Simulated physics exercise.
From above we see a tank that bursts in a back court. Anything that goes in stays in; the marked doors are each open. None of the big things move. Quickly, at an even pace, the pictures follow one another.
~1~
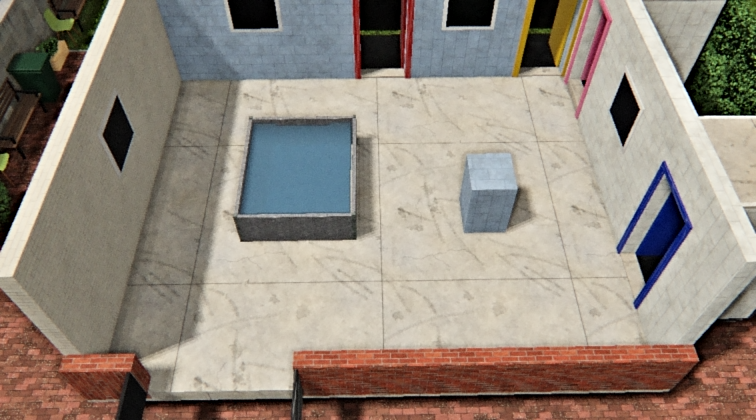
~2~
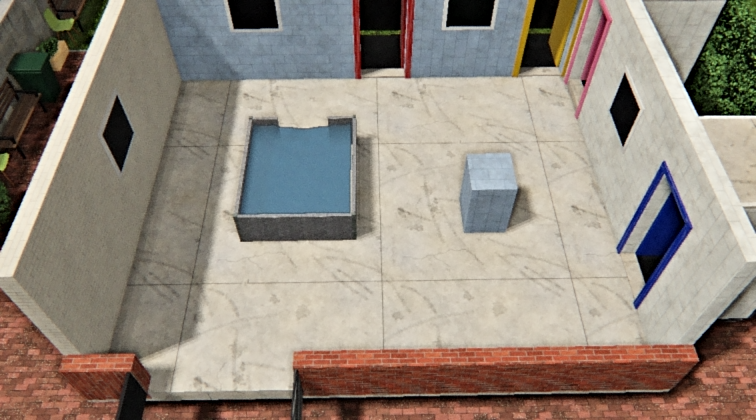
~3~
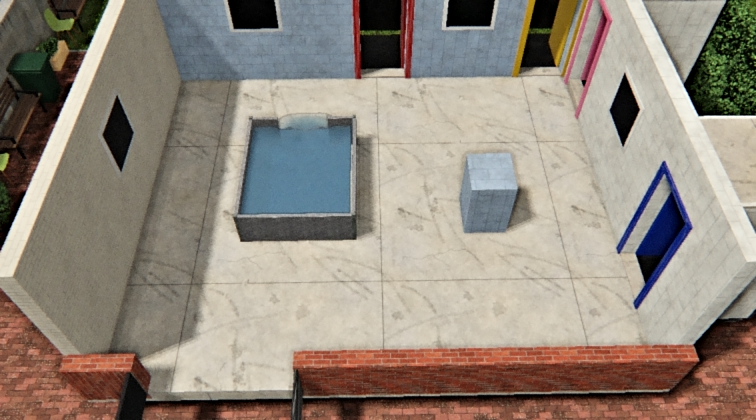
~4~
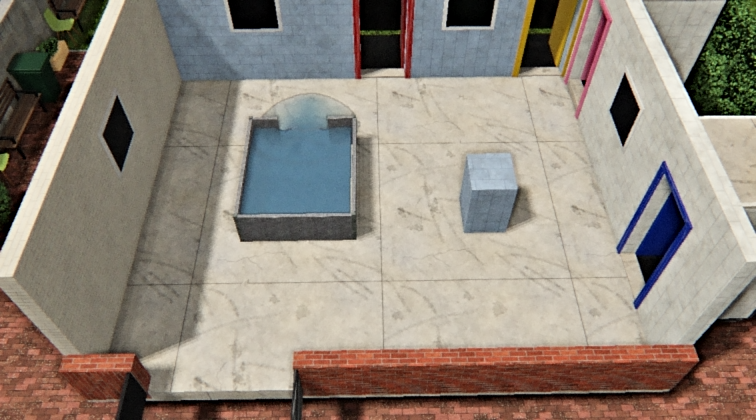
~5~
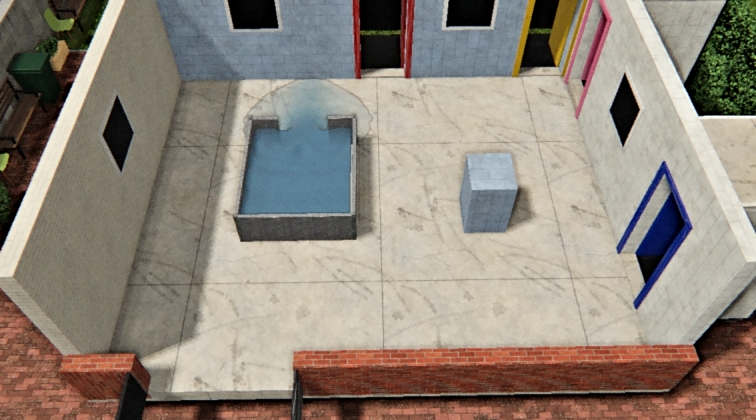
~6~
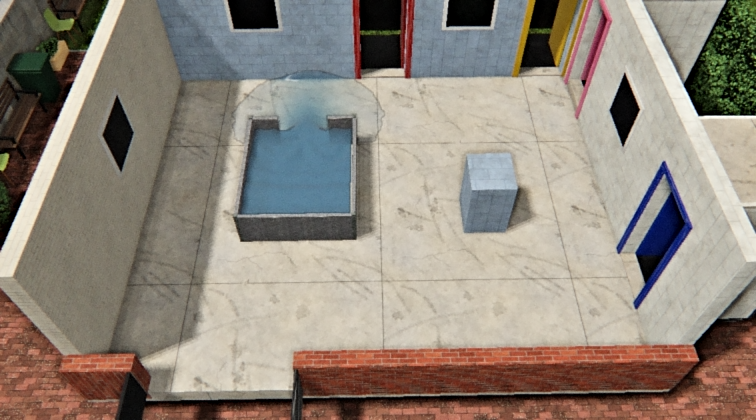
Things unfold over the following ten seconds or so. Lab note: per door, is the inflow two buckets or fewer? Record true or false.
Blue door true; yellow door false; red door false; pink door true.
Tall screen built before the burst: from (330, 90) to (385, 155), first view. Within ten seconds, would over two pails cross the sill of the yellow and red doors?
Yellow falls short; red falls short.
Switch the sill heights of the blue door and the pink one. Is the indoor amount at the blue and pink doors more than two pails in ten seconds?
Blue falls short, pink goes past the mark.
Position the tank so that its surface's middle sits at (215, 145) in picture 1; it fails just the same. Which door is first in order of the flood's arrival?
Result: The red-painted one.
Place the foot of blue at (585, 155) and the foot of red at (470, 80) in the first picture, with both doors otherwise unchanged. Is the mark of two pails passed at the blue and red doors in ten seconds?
Note - blue door overshoots, red door undershoots.
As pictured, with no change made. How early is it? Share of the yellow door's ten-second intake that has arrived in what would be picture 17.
By my reckoning, 0 percent.
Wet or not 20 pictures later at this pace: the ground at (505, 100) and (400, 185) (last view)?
Soaked, not wet.
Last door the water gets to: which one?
The one in blue.
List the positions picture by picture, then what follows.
Still water in the open tank at (299, 166), in the first frame.
The front is at a hidden place, out from the gap on the open tank's far side, in the second frame.
Water pours out on the open tank's far side and has run to (324, 116), in the third frame.
Water pours out on the open tank's far side and has run to (313, 95), in the fourth frame.
The front is at (320, 80), out from the gap on the open tank's far side, in the fifth frame.
The front is at (349, 79), out from the gap on the open tank's far side, in the sixth frame.
A moment on, water covers 10 % of the floor; the blue door not reached, the yellow door not reached, the red door under two buckets in, the pink door not reached.
Next, water covers 15 % of the floor; the blue door not reached, the yellow door not reached, the red door over two buckets in, the pink door not reached.
Then, water covers 35 % of the floor; the blue door not reached, the yellow door wet at the sill, nothing in, the red door over two buckets in, the pink door wet at the sill, nothing in.
Later, water covers 60 % of the floor; the blue door wet at the sill, nothing in, the yellow door over two buckets in, the red door far over two buckets in, the pink door wet at the sill, nothing in.
In the end, water covers 75 % of the floor; the blue door wet at the sill, nothing in, the yellow door over two buckets in, the red door far over two buckets in, the pink door wet at the sill, nothing in.
